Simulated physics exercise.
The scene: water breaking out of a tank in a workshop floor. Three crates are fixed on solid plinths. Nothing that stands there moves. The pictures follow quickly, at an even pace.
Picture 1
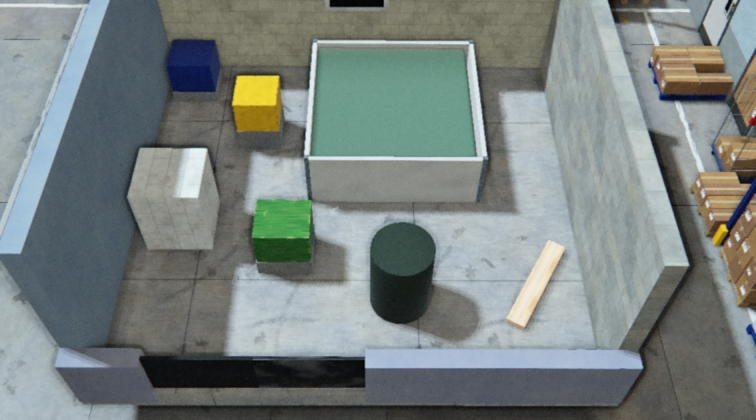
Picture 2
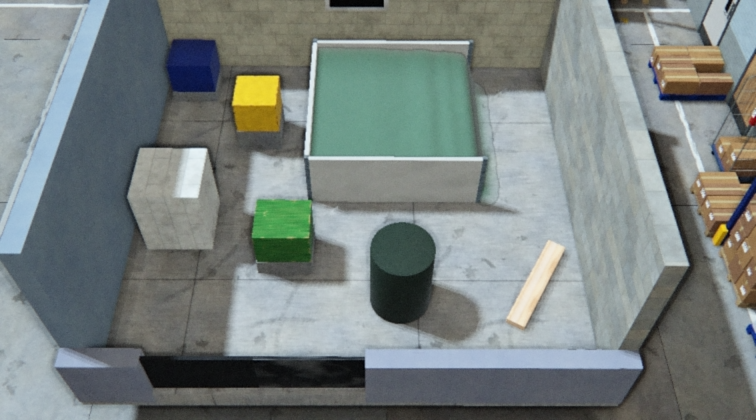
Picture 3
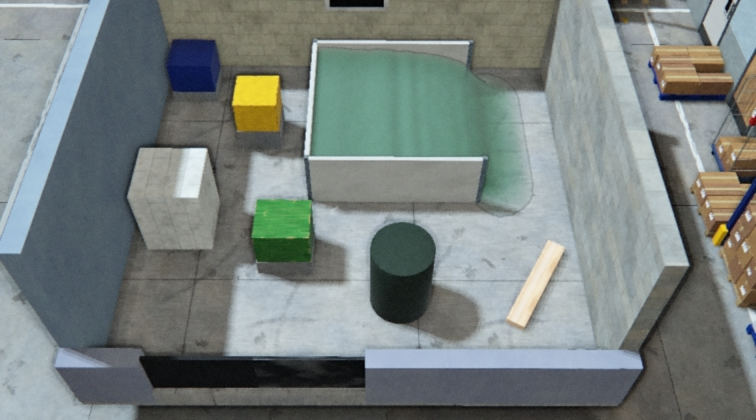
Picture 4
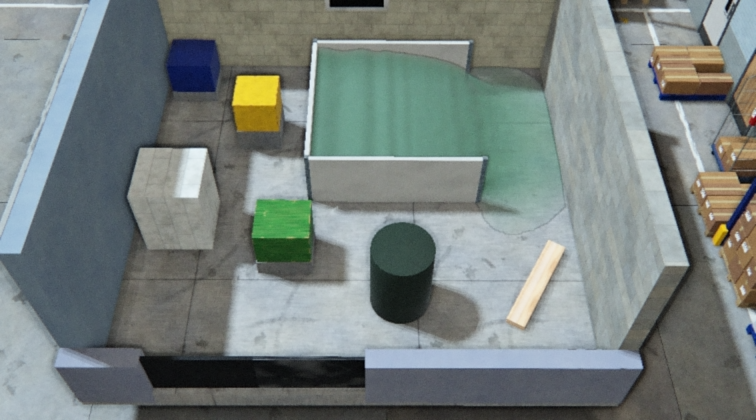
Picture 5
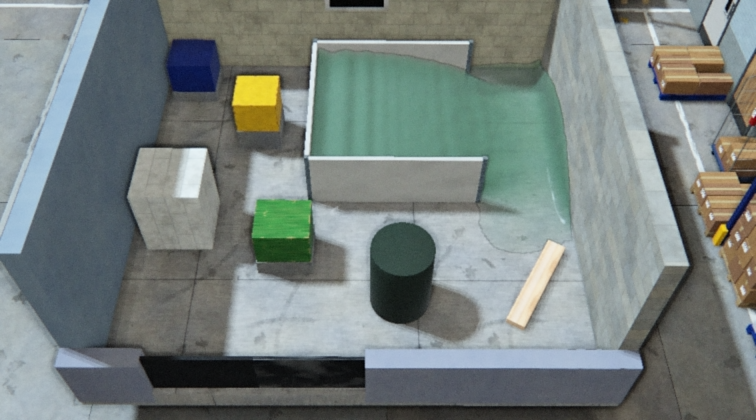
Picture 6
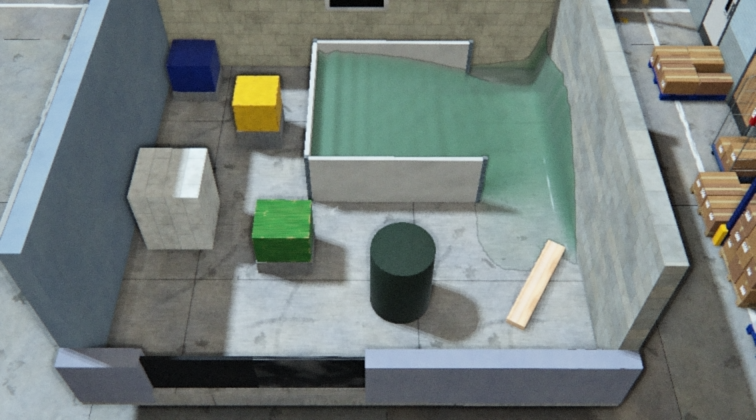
In the video, a tank of green water stands among colored boxes, a dark cylinder and a wooden plank; its right side opens and water pours out, spreading across the floor to the right wall and then toward the plank.
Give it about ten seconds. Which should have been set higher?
One by one: The yellow crate stays dry; the blue crate gets wet; the green crate stays dry.
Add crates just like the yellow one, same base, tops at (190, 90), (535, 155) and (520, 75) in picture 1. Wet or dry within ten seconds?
One after the other: Escapes it, is topped, gets wet.
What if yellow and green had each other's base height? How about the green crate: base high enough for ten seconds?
Green crate is spared.
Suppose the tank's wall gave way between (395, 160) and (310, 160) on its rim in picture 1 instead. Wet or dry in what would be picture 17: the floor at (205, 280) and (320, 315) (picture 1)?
As listed: Flooded, awash.
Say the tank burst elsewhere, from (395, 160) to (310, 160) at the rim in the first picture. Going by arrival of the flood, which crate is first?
I say the green crate.
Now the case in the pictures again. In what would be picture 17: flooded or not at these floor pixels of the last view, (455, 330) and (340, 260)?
In that order: Awash, dry.
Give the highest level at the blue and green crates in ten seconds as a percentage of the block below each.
Roughly 180 per cent, then 80 per cent.
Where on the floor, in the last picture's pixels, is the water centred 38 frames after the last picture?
At about (380, 198).
A moment on, water covers 25 % of the floor; the yellow crate not reached, the blue crate not reached, the green crate not reached.
Next, water covers 40 % of the floor; the yellow crate not reached, the blue crate not reached, the green crate not reached.
Then, water covers 75 % of the floor; the yellow crate water round its plinth, the blue crate water round its plinth, the green crate water round its plinth.
Later, water covers 100 % of the floor; the yellow crate water round its plinth, the blue crate water round its plinth, the green crate water round its plinth.
In the end, water covers 100 % of the floor; the yellow crate stayed above the water, the blue crate was topped, the green crate stayed above the water.
